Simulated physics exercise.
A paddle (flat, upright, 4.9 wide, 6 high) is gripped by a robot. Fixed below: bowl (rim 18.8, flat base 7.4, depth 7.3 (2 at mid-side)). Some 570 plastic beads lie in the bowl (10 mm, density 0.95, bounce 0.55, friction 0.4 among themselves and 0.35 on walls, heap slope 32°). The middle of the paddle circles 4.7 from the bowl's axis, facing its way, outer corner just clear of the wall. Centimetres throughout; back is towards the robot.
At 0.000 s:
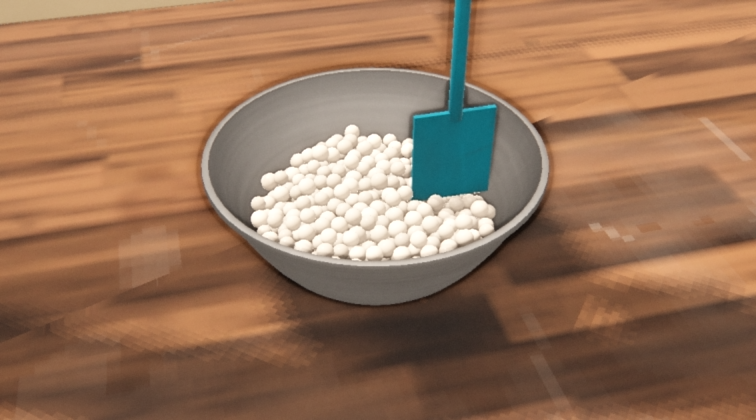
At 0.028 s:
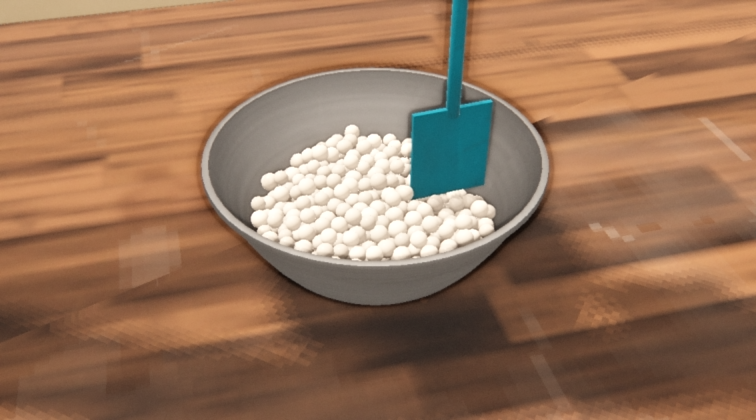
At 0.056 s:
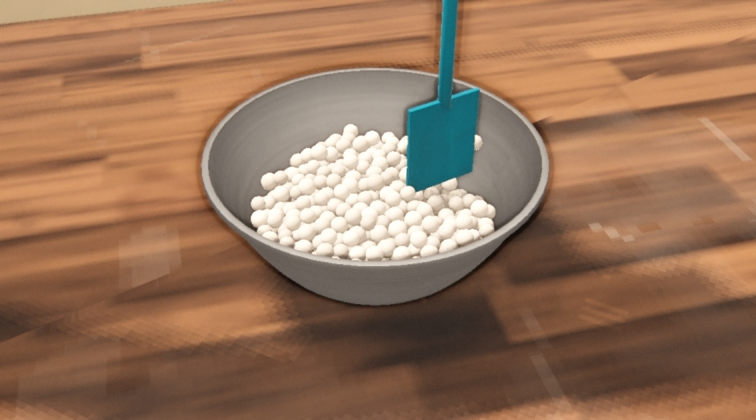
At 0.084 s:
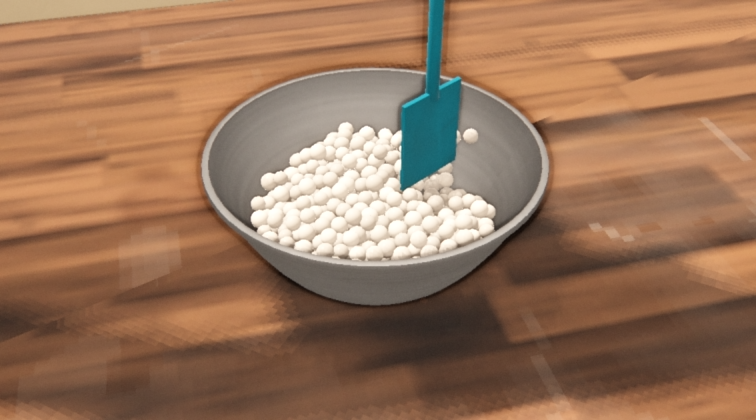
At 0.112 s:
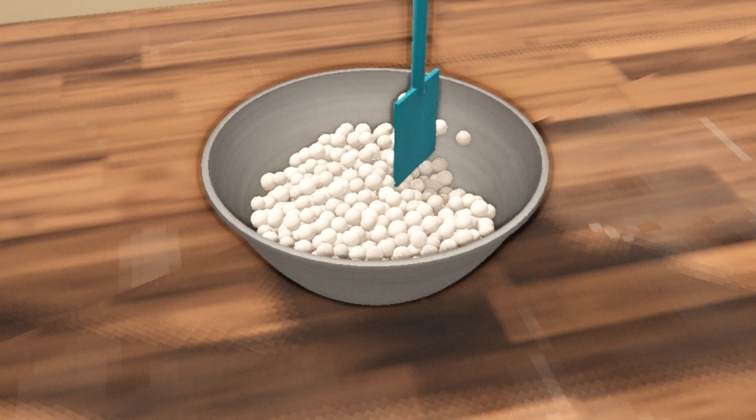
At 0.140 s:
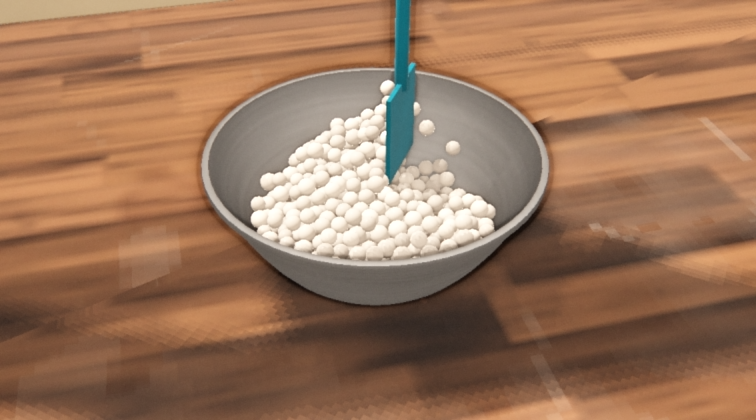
On a wood-plank surface, a teal paddle dips into a gray bowl of small white beads, moving leftward and turning until it appears nearly edge-on, while beads heap up beside it and a few separate behind it.
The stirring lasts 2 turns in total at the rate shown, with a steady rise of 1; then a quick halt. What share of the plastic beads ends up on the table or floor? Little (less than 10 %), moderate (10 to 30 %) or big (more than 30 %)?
Answer: Little; less than 10 % of the plastic beads finish on the table or floor.
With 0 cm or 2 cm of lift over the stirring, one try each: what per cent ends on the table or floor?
Some 10 and 5 per cent.
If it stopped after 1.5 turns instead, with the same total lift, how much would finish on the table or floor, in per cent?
Then about 5 per cent.
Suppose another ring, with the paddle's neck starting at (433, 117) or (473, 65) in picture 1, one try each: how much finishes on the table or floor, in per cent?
About 0 and 0 per cent.
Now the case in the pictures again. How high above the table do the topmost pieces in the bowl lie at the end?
About 6.5 cm.
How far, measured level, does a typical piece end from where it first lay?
Some 2 cm.
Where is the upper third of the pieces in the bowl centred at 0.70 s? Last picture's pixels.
Near (463, 195).
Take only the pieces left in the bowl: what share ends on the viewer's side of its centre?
Roughly 50 per cent.
After 0.70 s, 318° round, highest piece 9 above the table; 559 in the bowl, 5 on the table or floor, 6 in flight or on the tool.
After 1.26 s, 220° round, highest piece 8 above the table; 548 in the bowl, 22 on the table or floor.
After 1.74 s, 0° round, highest piece 6 above the table; 546 in the bowl, 24 on the table or floor.
After 2.44 s, 0° round, highest piece 6 above the table; 546 in the bowl, 24 on the table or floor.
At rest, 546 in the bowl, 24 on the table or floor. That is 4 % on the table or floor.
